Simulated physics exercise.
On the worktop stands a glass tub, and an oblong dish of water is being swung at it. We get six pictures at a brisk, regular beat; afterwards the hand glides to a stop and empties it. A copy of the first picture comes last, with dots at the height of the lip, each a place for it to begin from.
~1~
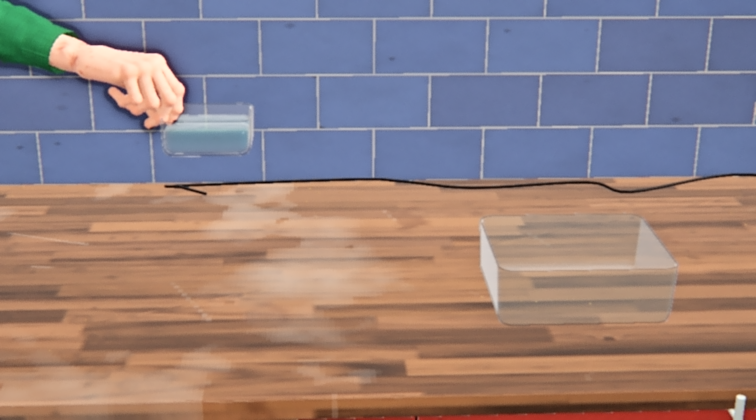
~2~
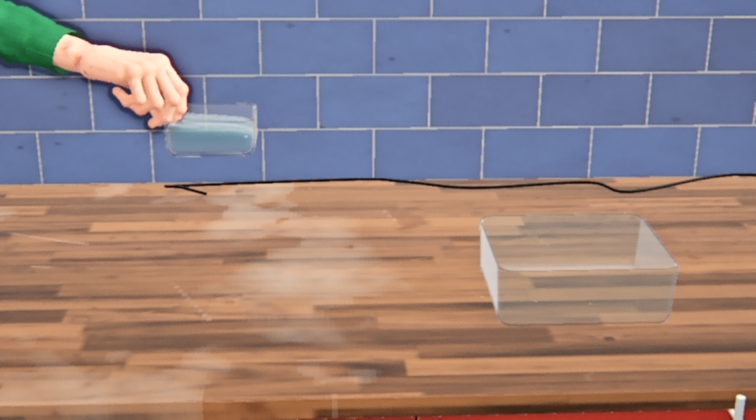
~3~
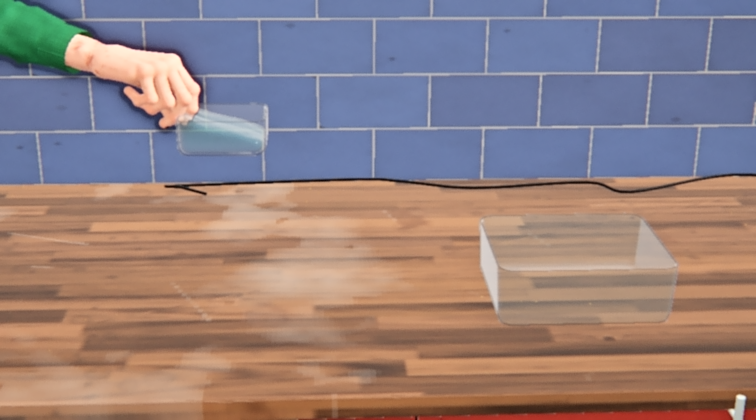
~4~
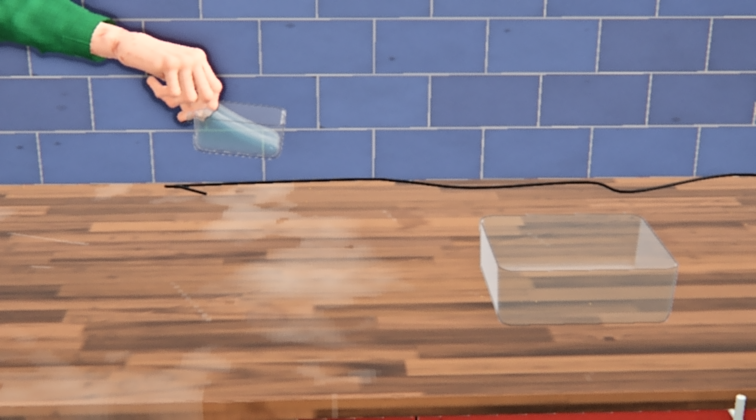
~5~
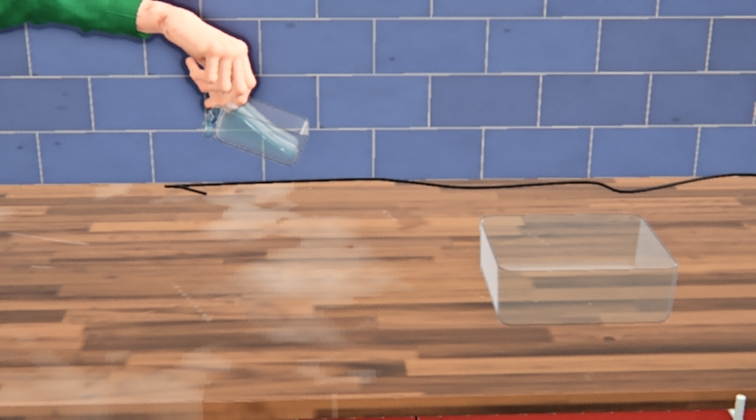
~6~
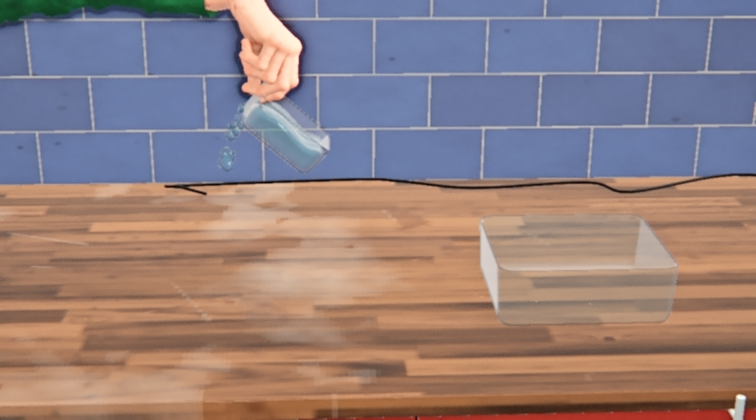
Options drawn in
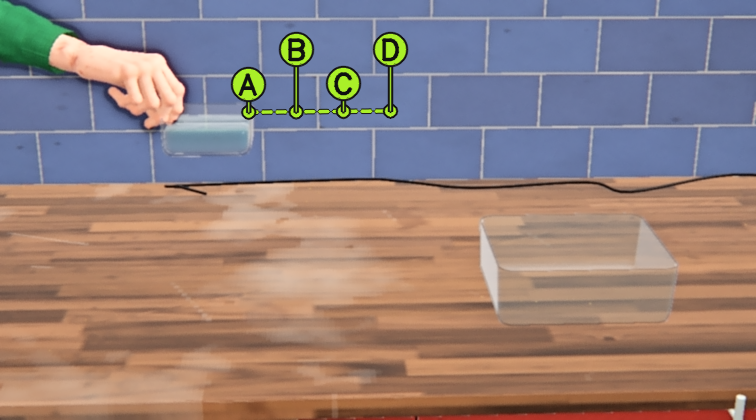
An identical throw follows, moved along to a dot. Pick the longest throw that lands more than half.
Dot B.
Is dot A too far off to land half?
Yes, that goes wrong.
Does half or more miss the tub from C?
No.
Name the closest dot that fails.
That is dot A.
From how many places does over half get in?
Three.
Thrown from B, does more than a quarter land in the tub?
Yes, clearly.
On the marked copy, A at (248, 112); B at (296, 111); C at (343, 111); D at (390, 111).
For dot A, about 8 % lands in the tub, 86 % falls short and 6 % goes beside or beyond.
For dot B, about 62 % lands in the tub, 25 % falls short and 14 % goes beside or beyond.
For dot C, about 72 % lands in the tub, 8 % falls short and 20 % goes beside or beyond.
For dot D, about 84 % lands in the tub, 11 % falls short and 5 % goes beside or beyond.
